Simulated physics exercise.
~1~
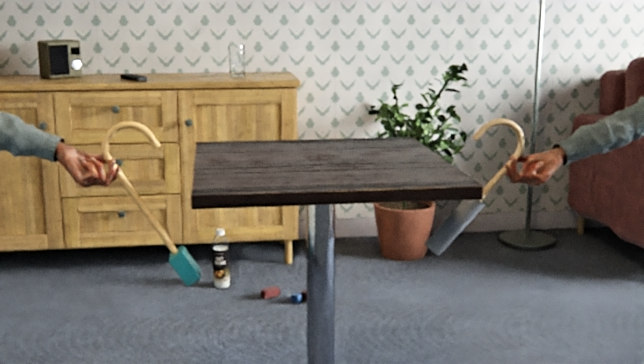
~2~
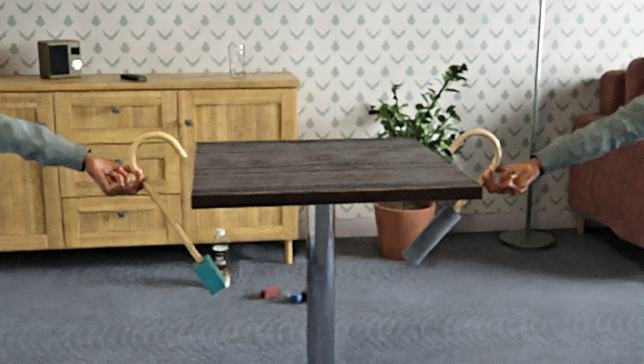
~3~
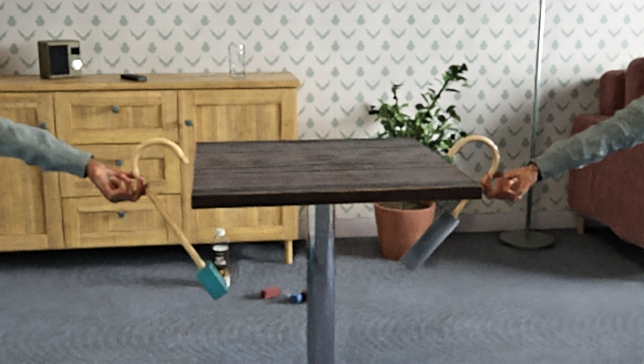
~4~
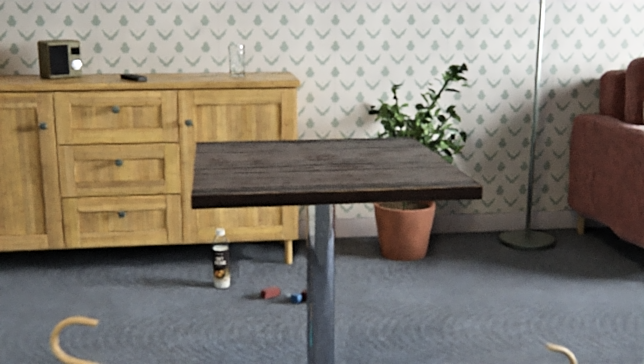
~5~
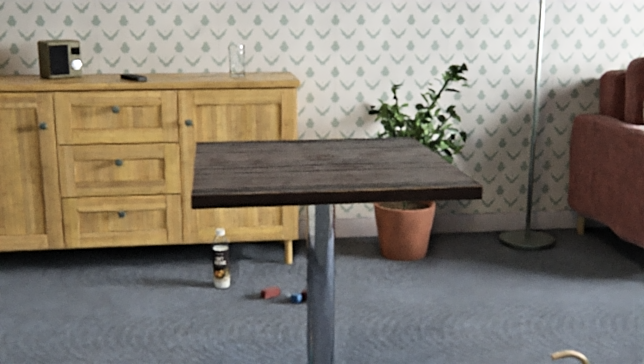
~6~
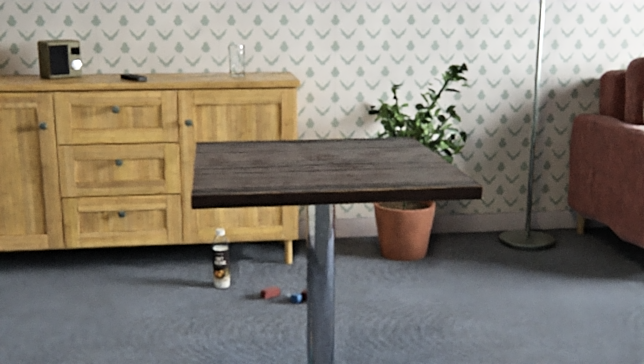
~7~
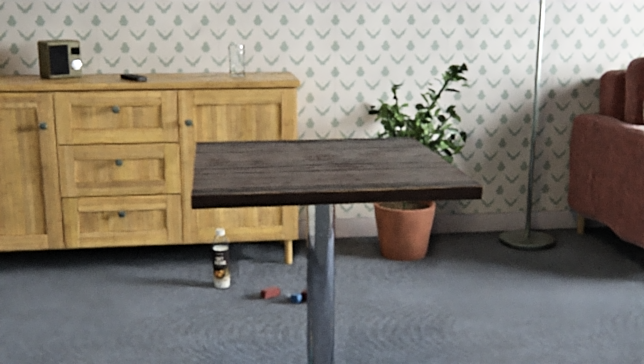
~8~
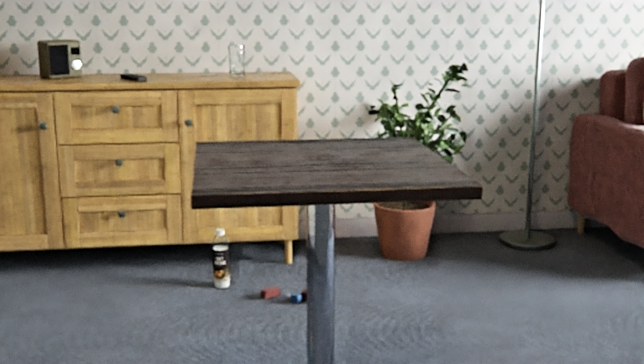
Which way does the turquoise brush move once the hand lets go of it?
The turquoise brush moves down, dropping from beside the left edge of the table toward the floor.
The video shows two hands bringing a turquoise brush and a grey umbrella, both with hooked handles, to opposite edges of a dark table. Once released, both drop toward the floor and pass out of view, leaving the table standing alone in the room.
